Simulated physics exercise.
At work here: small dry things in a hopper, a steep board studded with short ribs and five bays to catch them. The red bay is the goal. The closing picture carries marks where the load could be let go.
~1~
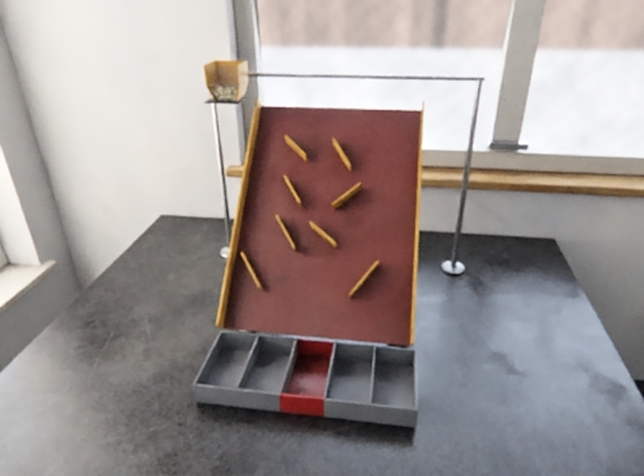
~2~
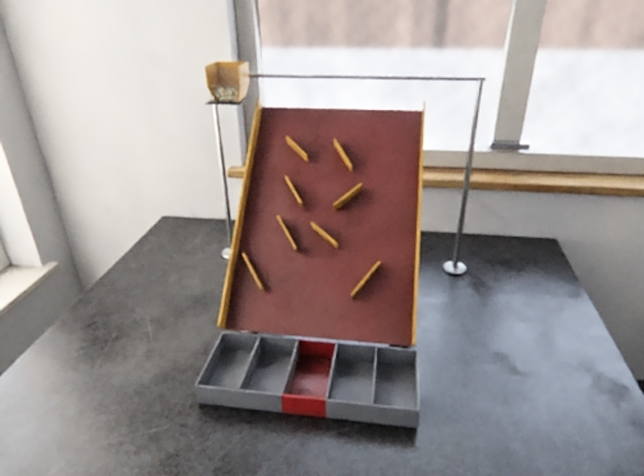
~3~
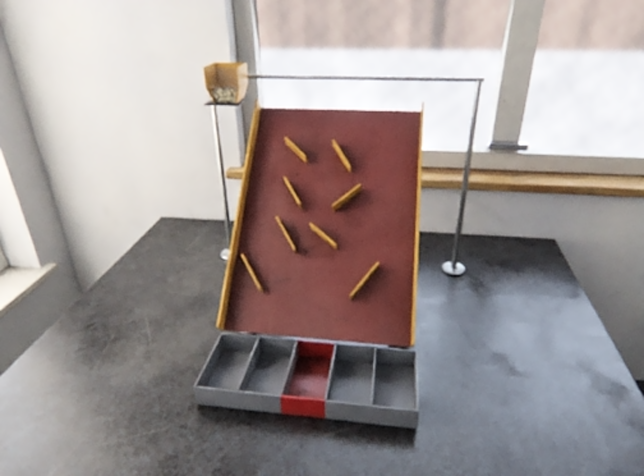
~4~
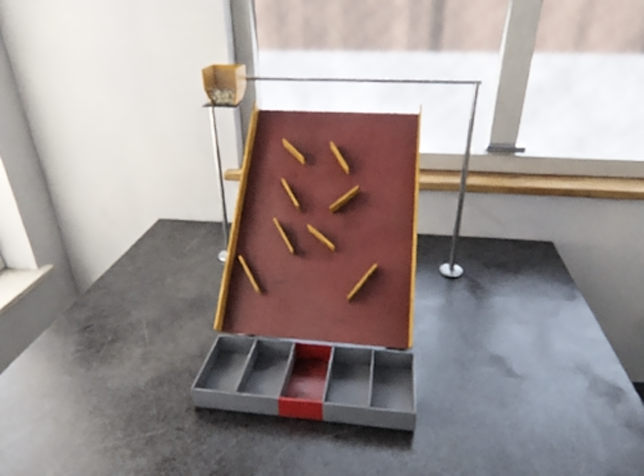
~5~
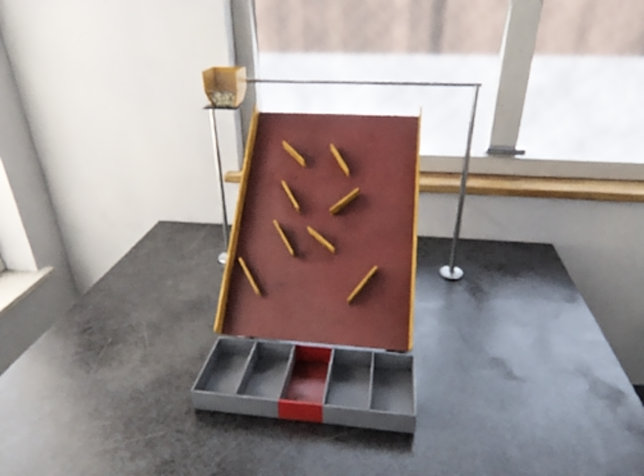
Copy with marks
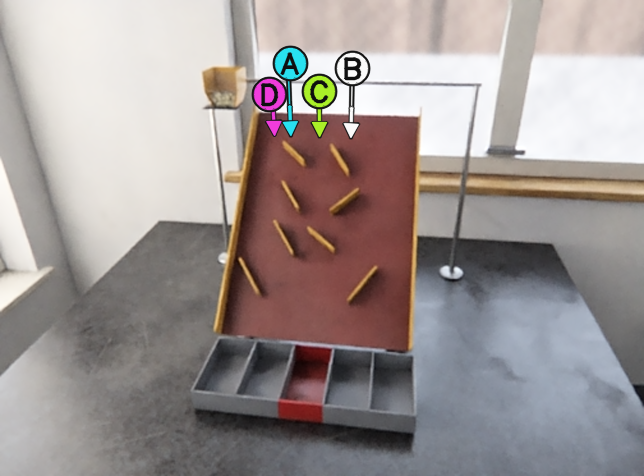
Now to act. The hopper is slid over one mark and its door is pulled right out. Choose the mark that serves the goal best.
C beats the others.
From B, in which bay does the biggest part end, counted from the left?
The fifth from the left.
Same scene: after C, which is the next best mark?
That would be A.
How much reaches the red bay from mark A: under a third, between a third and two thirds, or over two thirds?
Mark A gives between a third and two thirds.
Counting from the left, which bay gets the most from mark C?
The third from the left.
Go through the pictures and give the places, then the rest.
Hopper (229, 94), white beans, door shut, in the first picture.
Ribs (286, 136) to (307, 156), (334, 139) to (351, 165), (286, 176) to (302, 203), in the second picture.
Ribs (332, 206) to (361, 184), (276, 217) to (295, 250), (310, 223) to (336, 245), in the third picture.
Ribs (239, 256) to (258, 291), (348, 298) to (376, 264), in the fourth picture.
Red bay (300, 410), number 3 of 5 from the left, in the fifth picture.
On the marked copy, mark A meets the board at (290, 130); mark B meets the board at (351, 132); mark C meets the board at (319, 131); mark D meets the board at (274, 130).
With A, roughly half in the red bay, roughly a third in other bays, about a tenth held on the board, just a few outside the box.
With B, roughly a third in the red bay, roughly two thirds in other bays, just a few held on the board, just a few outside the box.
With C, the larger part in the red bay, about a tenth in other bays.
With D, roughly a third in the red bay, roughly two thirds in other bays.
